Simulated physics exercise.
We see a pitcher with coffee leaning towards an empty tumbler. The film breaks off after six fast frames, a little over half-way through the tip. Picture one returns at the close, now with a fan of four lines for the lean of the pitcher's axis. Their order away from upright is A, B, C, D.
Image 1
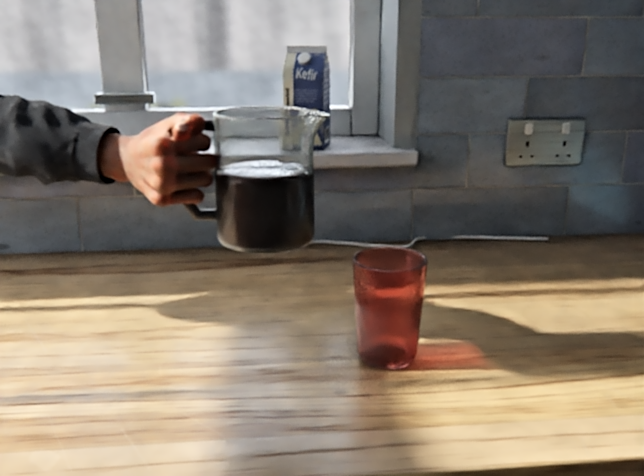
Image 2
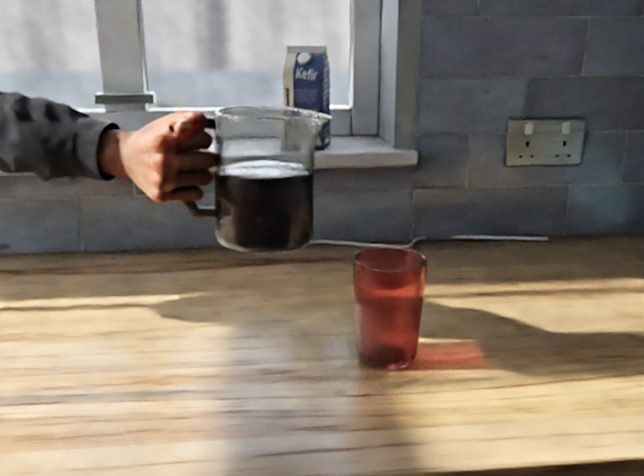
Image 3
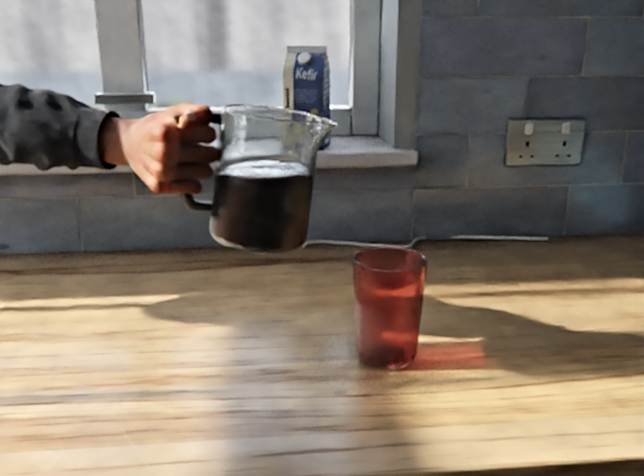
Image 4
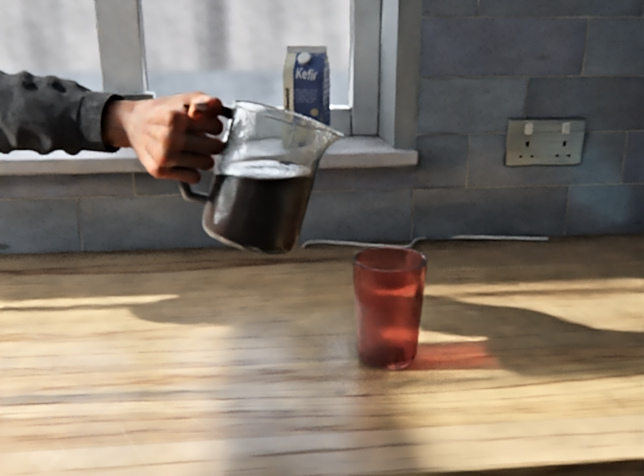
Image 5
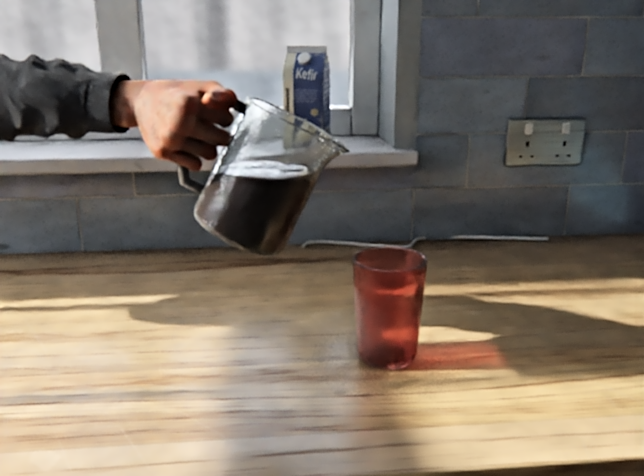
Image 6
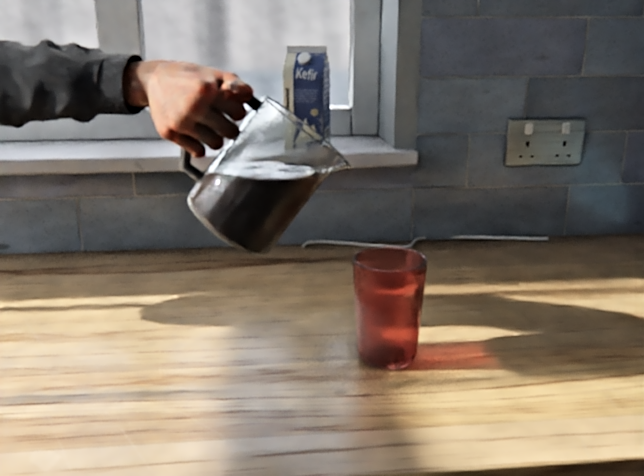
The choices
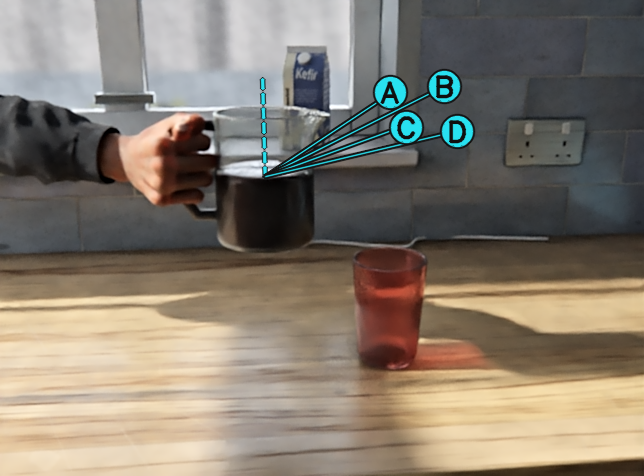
A glass pitcher of dark liquid, held by a hand reaching in from the left, starts upright and then tilts steadily rightward above a wooden counter, its spout lowering near a red tumbler while no liquid leaves it.
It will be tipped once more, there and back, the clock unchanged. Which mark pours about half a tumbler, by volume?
It is C.
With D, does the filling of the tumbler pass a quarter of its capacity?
Yes, clearly.
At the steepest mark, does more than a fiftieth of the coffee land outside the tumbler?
No, it does not.
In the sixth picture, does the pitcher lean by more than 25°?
Yes.
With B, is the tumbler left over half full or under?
Under.
On the marked copy, A at (376, 102); B at (429, 93); C at (389, 131); D at (441, 134).
With A, the tumbler ends with about 15 % of what it can hold.
With B, the tumbler ends with about 30 % of what it can hold.
With C, the tumbler ends with about 49 % of what it can hold.
With D, the tumbler ends with about 68 % of what it can hold.
